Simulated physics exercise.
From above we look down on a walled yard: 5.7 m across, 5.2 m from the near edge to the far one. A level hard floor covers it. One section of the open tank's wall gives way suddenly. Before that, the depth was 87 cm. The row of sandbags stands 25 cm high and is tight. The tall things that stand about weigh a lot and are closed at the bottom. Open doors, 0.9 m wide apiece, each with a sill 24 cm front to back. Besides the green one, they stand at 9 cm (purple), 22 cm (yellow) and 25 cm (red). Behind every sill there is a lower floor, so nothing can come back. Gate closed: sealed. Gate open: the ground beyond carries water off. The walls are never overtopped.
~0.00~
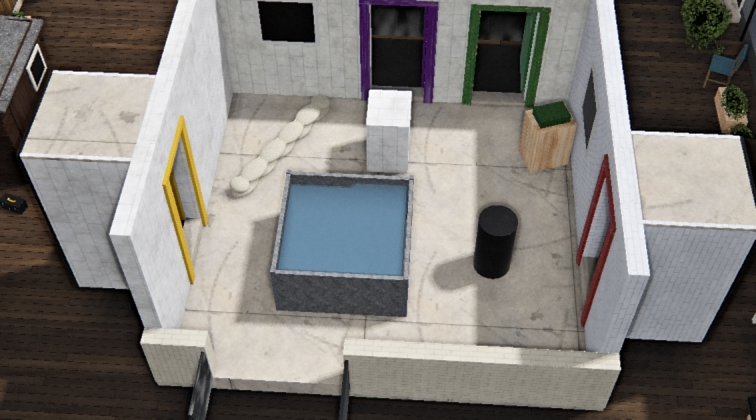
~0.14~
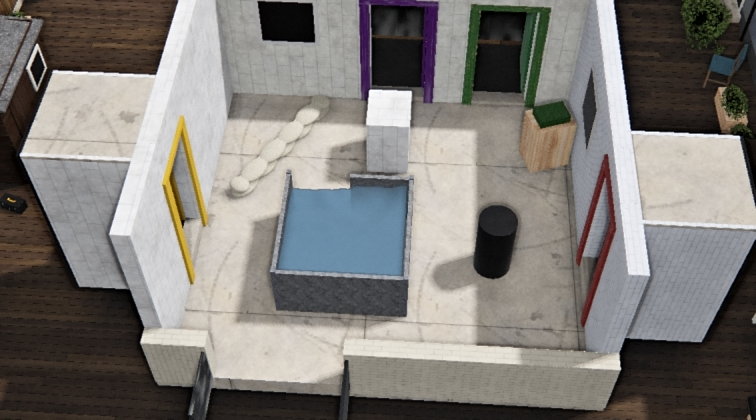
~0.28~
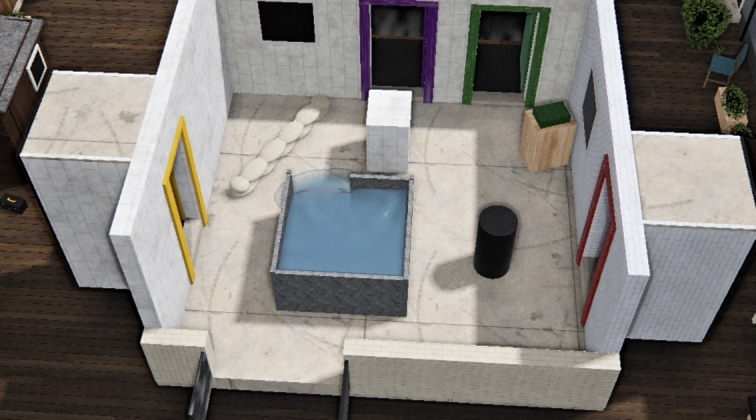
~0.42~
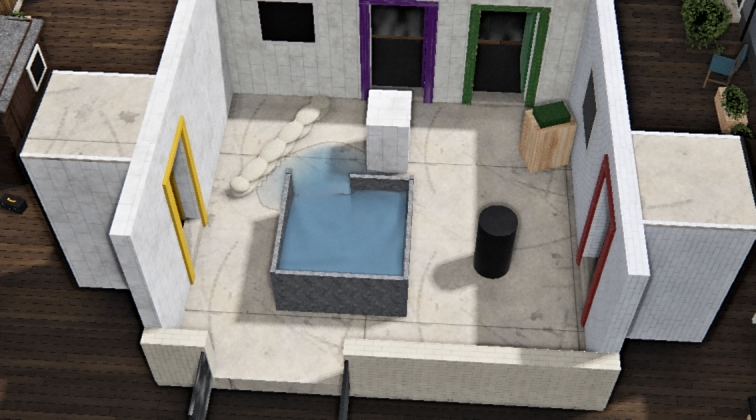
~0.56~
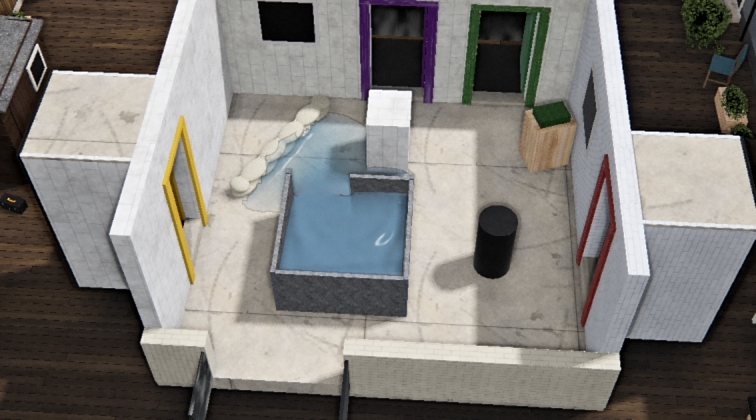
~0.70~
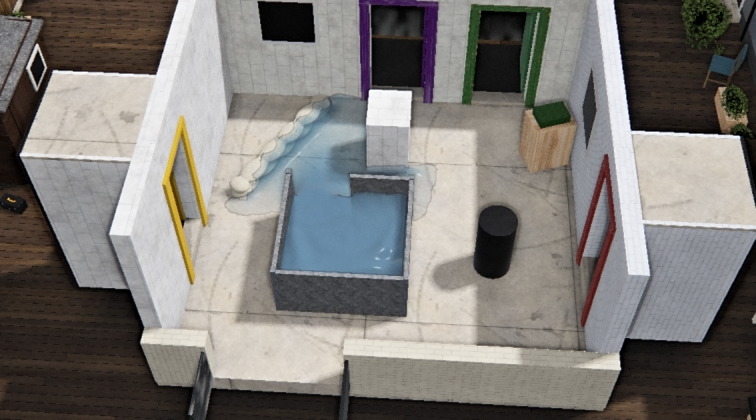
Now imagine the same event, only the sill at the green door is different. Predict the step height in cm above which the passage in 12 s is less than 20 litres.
About 16 cm of height.
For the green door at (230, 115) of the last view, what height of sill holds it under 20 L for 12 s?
Minimum: Close to 21 cm.
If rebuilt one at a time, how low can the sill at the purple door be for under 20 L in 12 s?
The purple one would have to be about 31 cm high.
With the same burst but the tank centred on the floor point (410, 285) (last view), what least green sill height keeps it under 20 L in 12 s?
21 cm, give or take.
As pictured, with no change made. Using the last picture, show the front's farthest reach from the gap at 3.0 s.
Around pixel (561, 114).
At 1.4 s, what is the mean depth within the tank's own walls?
Averaged depth comes out at about 52 cm.
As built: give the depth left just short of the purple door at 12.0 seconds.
The depth there is around 6.0 cm.
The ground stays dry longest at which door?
That would be the red door.
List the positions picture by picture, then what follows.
The first frame shows still water, 87 cm deep, in the open tank at (345, 227); the green door at (504, 61) is dry.
In the second frame, the front is at a hidden place, 0.3 m from the gap on the far side; 0.2 m2 of floor is wet, 87 cm left at the back.
In the third frame, the gap is on the far side, the front 0.8 m out at (321, 173); the back of the open tank holds 86 cm.
In the fourth frame, water pours out on the far side and has run 1.4 m, to (329, 145); about 9 cm deep outside, 80 cm at the back.
In the fifth frame, water pours out on the far side and has run 2.1 m, to (333, 116); about 9 cm deep outside, 75 cm at the back.
In the sixth frame, water pours out on the far side and has run 2.5 m, to (331, 98); about 9 cm deep outside, 74 cm at the back; the green door at (504, 61), 3.7 m from the gap, is still 1.9 m from the nearest water.
After 1.4 s water covers 30 % of the floor, deepest (58 cm) near (359, 104); it has not reached the green door.
After 3.0 s water covers 55 % of the floor, deepest (36 cm) near (564, 154); 7 cm at the green door, 0 litres in over its 6 cm sill.
After 12.0 s water covers 95 % of the floor, deepest (10 cm) near (175, 359); 8 cm at the green door, 157 litres in over its 6 cm sill.
At the green door as built, the water arrived by 1.7 s and peaked near 16 cm at 5.0 s.
With a sill of 14 cm, 32 litres would have come in within the 12 s; with 19.5 cm, 7 litres. So under 20 litres takes about 16 cm.
